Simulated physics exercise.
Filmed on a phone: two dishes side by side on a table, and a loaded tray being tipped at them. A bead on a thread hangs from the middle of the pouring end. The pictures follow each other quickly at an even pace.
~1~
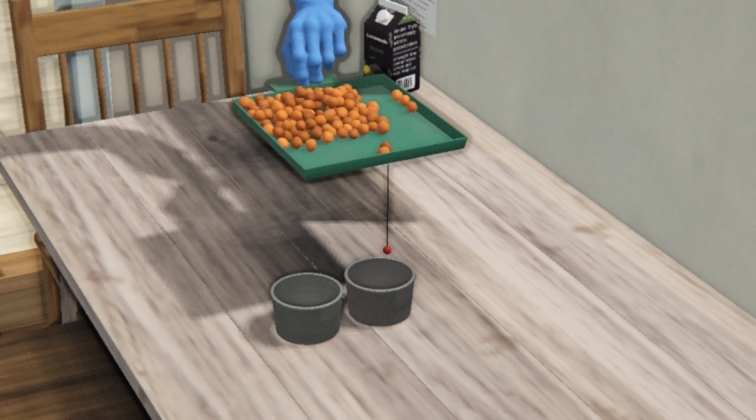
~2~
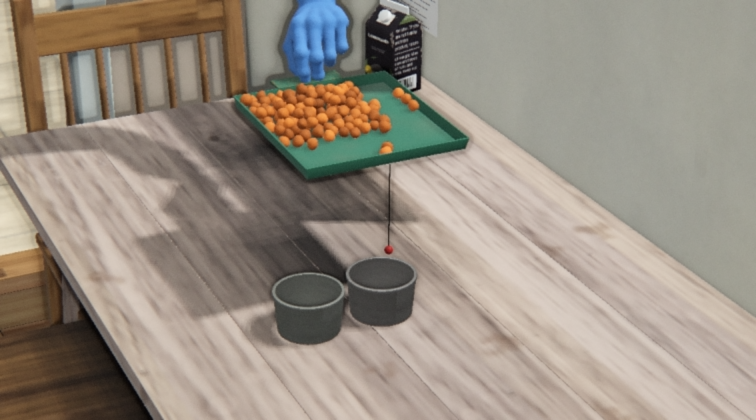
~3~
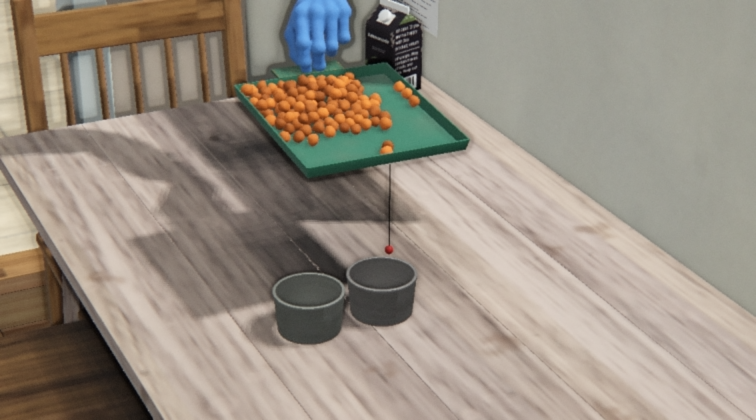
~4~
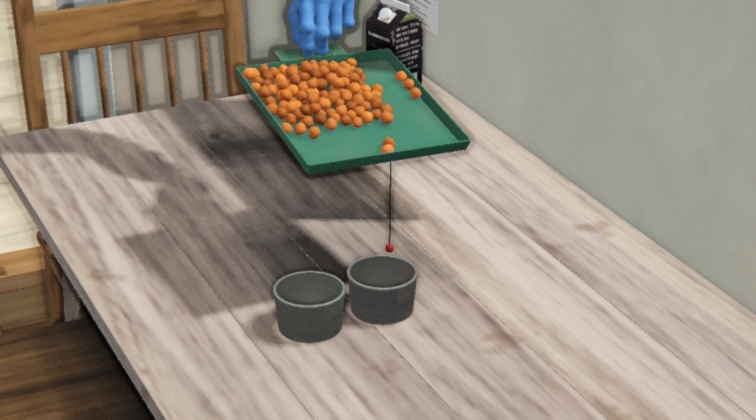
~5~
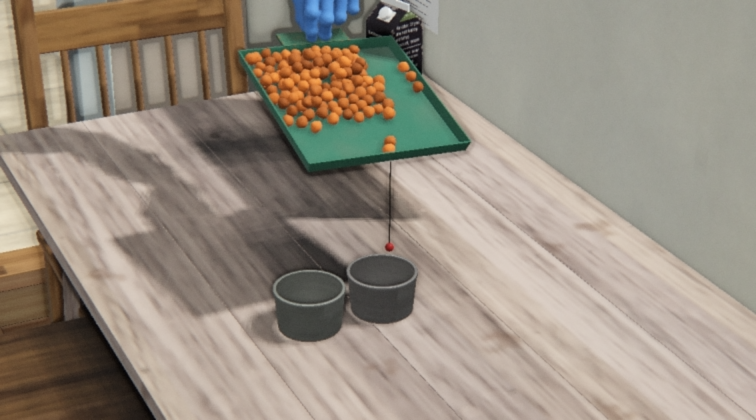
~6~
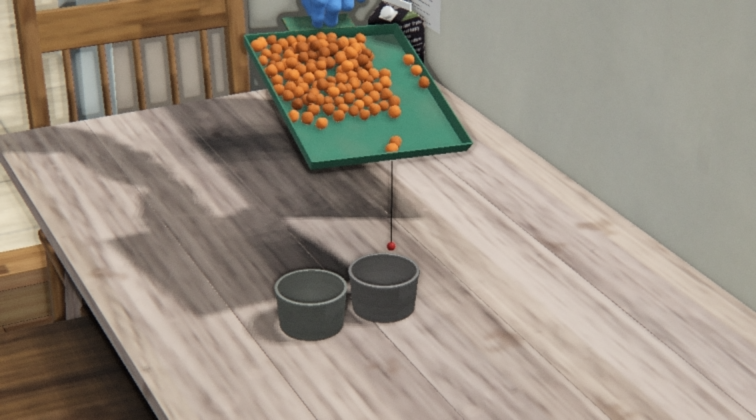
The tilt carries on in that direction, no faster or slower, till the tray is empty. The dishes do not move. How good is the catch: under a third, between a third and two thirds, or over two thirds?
Caught overall: Under a third.
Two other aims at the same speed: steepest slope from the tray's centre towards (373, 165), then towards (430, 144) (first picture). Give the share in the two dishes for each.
About 30 and 0 per cent.
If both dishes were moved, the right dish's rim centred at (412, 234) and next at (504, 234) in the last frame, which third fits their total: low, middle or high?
The first try: Below one third. The second: Under a third.
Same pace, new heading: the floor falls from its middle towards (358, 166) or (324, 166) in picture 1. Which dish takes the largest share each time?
One: The dish on the left. Two: The dish on the left.
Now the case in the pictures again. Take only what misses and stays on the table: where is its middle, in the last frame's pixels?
Around (483, 320).
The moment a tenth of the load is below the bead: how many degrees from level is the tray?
Near 70 degrees.
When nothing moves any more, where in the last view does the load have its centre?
At about (478, 318).
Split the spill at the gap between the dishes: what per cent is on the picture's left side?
Close to 0 per cent.
Soon, tray tipped steeply; most on the tray; a stray few outside both; a small part in the air.
A while on, tray tipped past a quarter turn; about half on the tray; about a quarter outside both; about a quarter in the air.
Towards the end, tray tipped past a quarter turn; a small part in the right dish; nearly all outside both.
Finally, tray tipped past a quarter turn; none in the left dish; a small part in the right dish; nearly all outside both.
